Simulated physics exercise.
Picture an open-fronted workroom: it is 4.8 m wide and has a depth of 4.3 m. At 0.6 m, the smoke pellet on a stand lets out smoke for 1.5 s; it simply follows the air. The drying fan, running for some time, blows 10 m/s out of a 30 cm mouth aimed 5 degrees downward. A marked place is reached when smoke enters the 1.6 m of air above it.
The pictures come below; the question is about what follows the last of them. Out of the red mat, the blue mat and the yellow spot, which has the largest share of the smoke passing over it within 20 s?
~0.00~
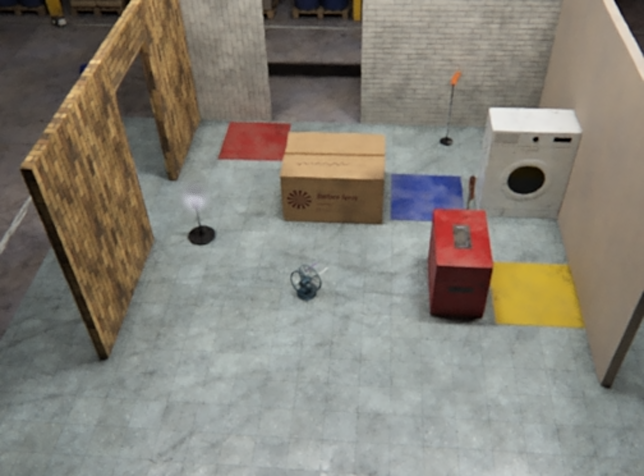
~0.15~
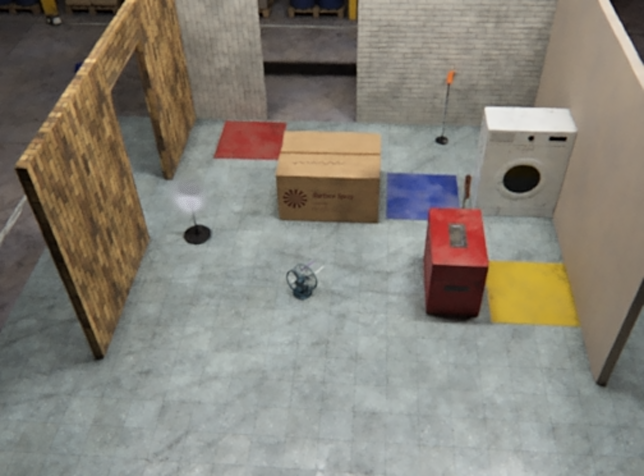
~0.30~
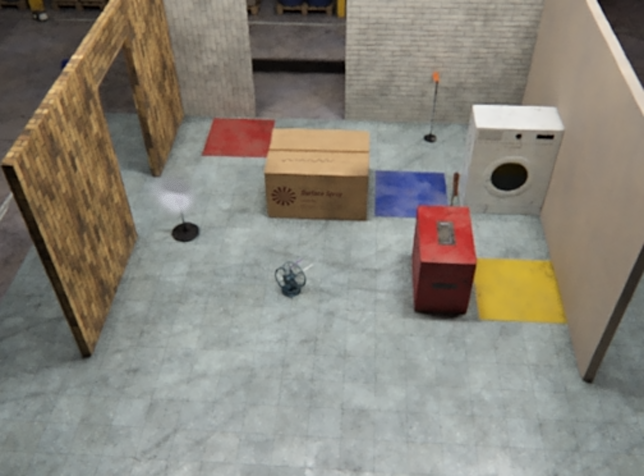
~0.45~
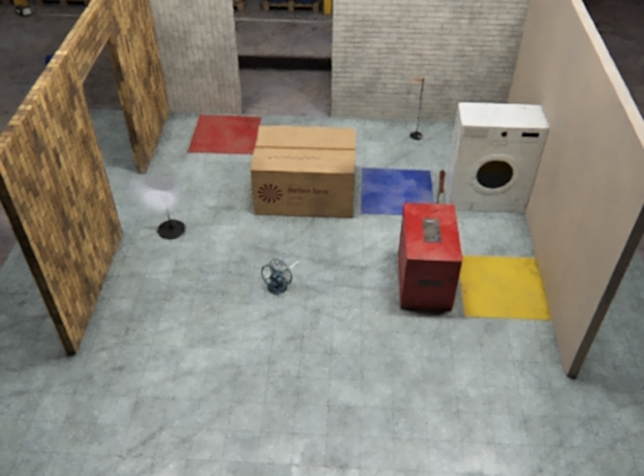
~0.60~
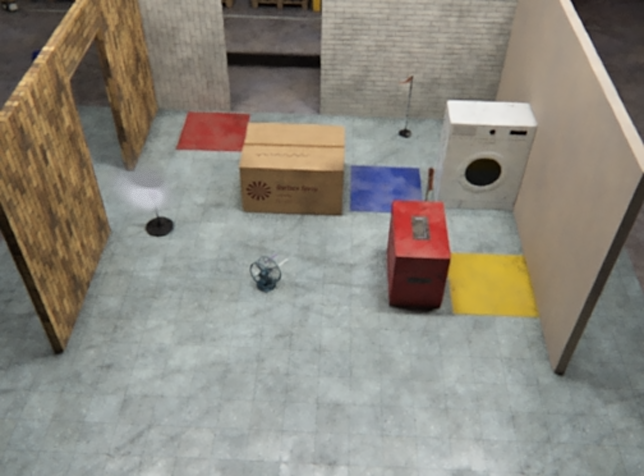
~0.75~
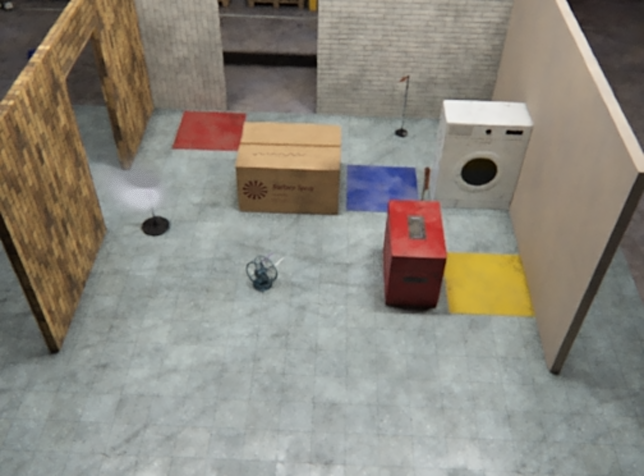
The blue one.
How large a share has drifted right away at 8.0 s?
About 40 per cent.
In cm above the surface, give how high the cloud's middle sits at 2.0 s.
Somewhere near 60 cm high.
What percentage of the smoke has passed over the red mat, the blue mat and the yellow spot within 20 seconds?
About 3 per cent red, 30 per cent blue and 4 per cent yellow.
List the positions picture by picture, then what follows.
In the first picture, the smoke is thickest near (194, 197), the smoke pellet on a stand stands at (196, 206) and the drying fan is at (306, 281).
In the second picture, the smoke is thickest near (188, 197), the blue mat is centred on (423, 196), the red mat is centred on (251, 140) and the yellow spot is centred on (530, 292).
In the third picture, the smoke is thickest near (175, 195), a ribbon ends at (455, 196) and a ribbon ends at (437, 73).
In the fourth picture, the smoke is thickest near (159, 192), the top of a large carton is at (305, 148) and the top of a packing case is at (432, 230).
In the fifth picture, the smoke is thickest near (146, 190) and reaches out to (123, 182).
In the sixth picture, the smoke is thickest near (140, 189) and reaches out to (112, 181) and a ribbon ends at (426, 189).
By 2.0 s, 0 % has passed over the blue mat, 0 % over the red mat and 0 % over the yellow spot; 1 % has left the area, and the middle of the rest is near (113, 189).
By 4.0 s, 0 % has passed over the blue mat, 0 % over the red mat and 0 % over the yellow spot; 30 % has left the area, and the middle of the rest is near (91, 212).
By 8.0 s, 0 % has passed over the blue mat, 0 % over the red mat and 0 % over the yellow spot; 44 % has left the area, and the middle of the rest is near (91, 268).
By 20.0 s, 33 % has passed over the blue mat, 3 % over the red mat and 4 % over the yellow spot; 59 % has left the area, and the middle of the rest is near (244, 168).
